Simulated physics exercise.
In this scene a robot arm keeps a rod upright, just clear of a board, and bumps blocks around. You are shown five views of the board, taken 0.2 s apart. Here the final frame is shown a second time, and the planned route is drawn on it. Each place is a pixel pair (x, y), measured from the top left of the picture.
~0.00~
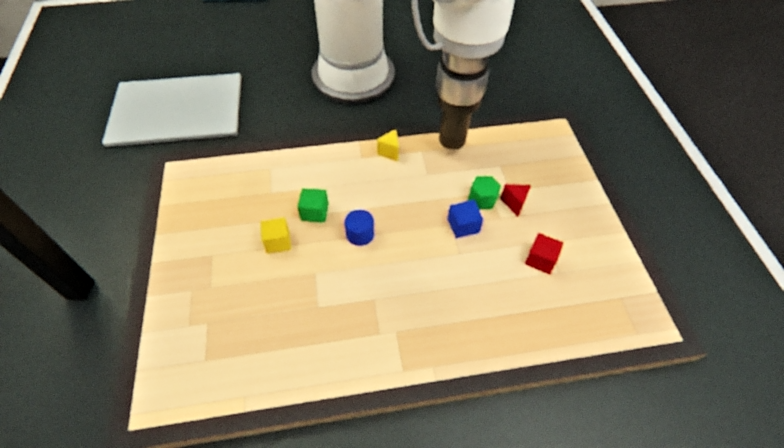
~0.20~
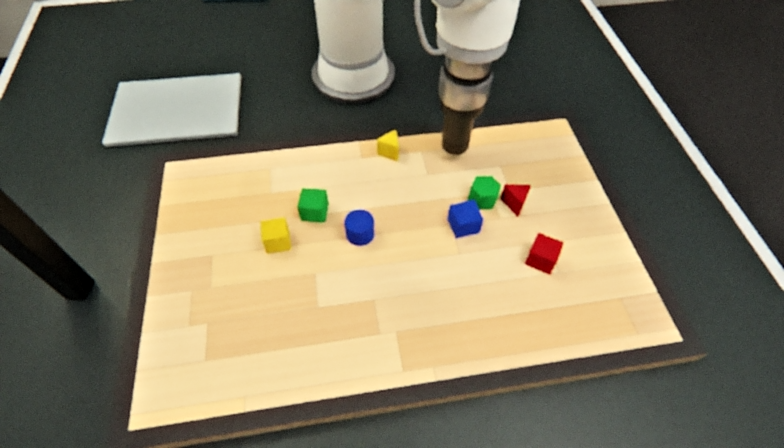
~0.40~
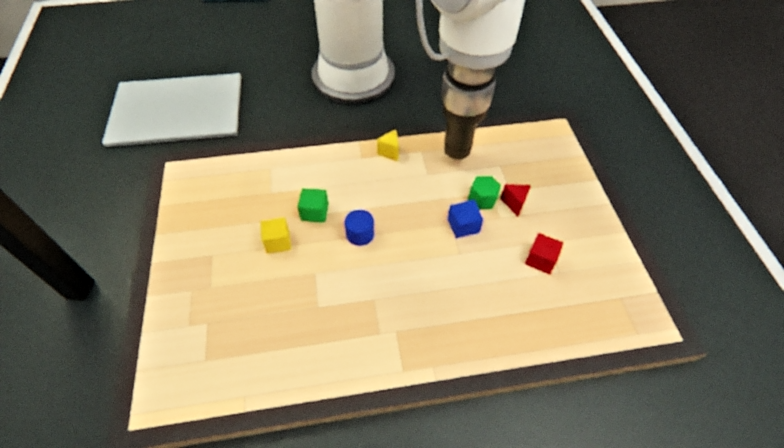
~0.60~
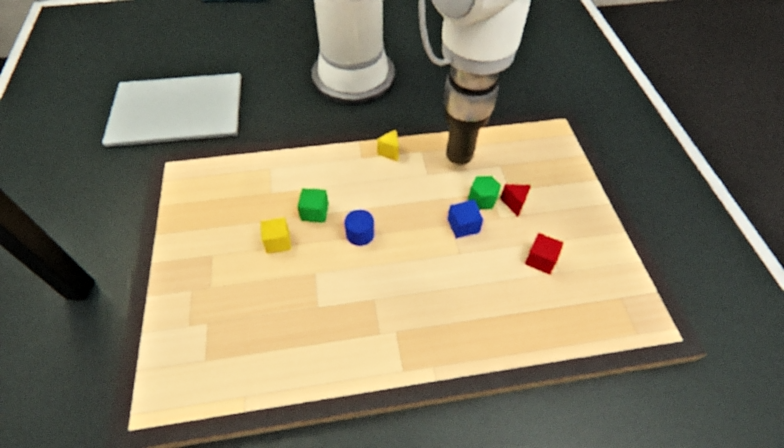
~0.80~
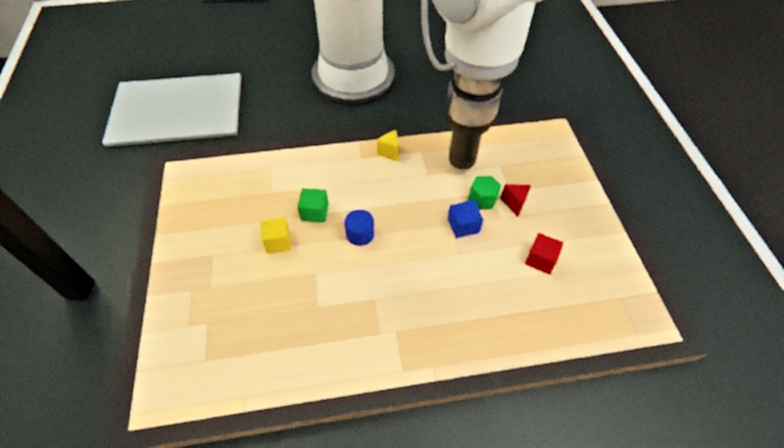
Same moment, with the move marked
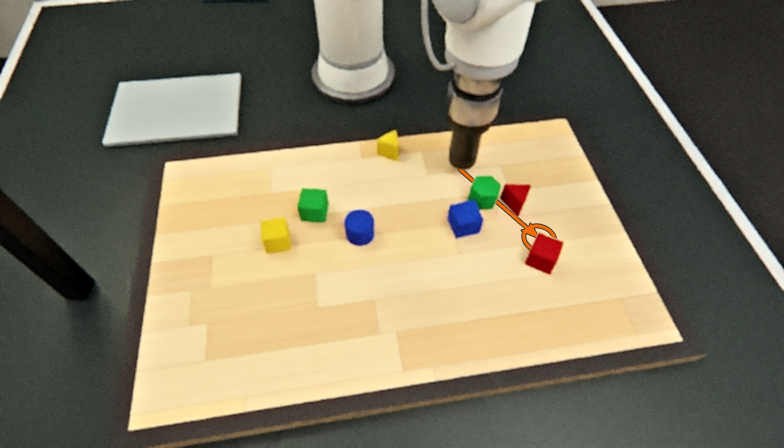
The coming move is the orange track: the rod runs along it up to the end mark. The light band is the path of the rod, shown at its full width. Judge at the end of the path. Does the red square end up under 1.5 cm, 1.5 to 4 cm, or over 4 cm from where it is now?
Net shift: Below 1.5 cm.
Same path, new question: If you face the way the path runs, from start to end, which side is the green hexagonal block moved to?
Rightward.
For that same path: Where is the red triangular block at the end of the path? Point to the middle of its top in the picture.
(557, 208)
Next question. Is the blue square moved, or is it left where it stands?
It is untouched.
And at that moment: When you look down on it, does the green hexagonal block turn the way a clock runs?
Yes, that is how it ends up.
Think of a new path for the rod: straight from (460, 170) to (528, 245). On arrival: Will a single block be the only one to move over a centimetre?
No.
Path on the board, in a line from (460, 170) to (539, 239).
The first path, step by step. One third of the way, rod at (487, 182); green hexagonal block at (498, 199).
Two thirds of the way, rod at (515, 205); green hexagonal block at (515, 225), turned 25° clockwise; red triangular block at (545, 201), turned 60° anticlockwise.
At the end, rod at (544, 230); blue square in place; green hexagonal block at (518, 235), turned 55° clockwise; red triangular block at (557, 208), turned 135° anticlockwise; red square at (548, 251).
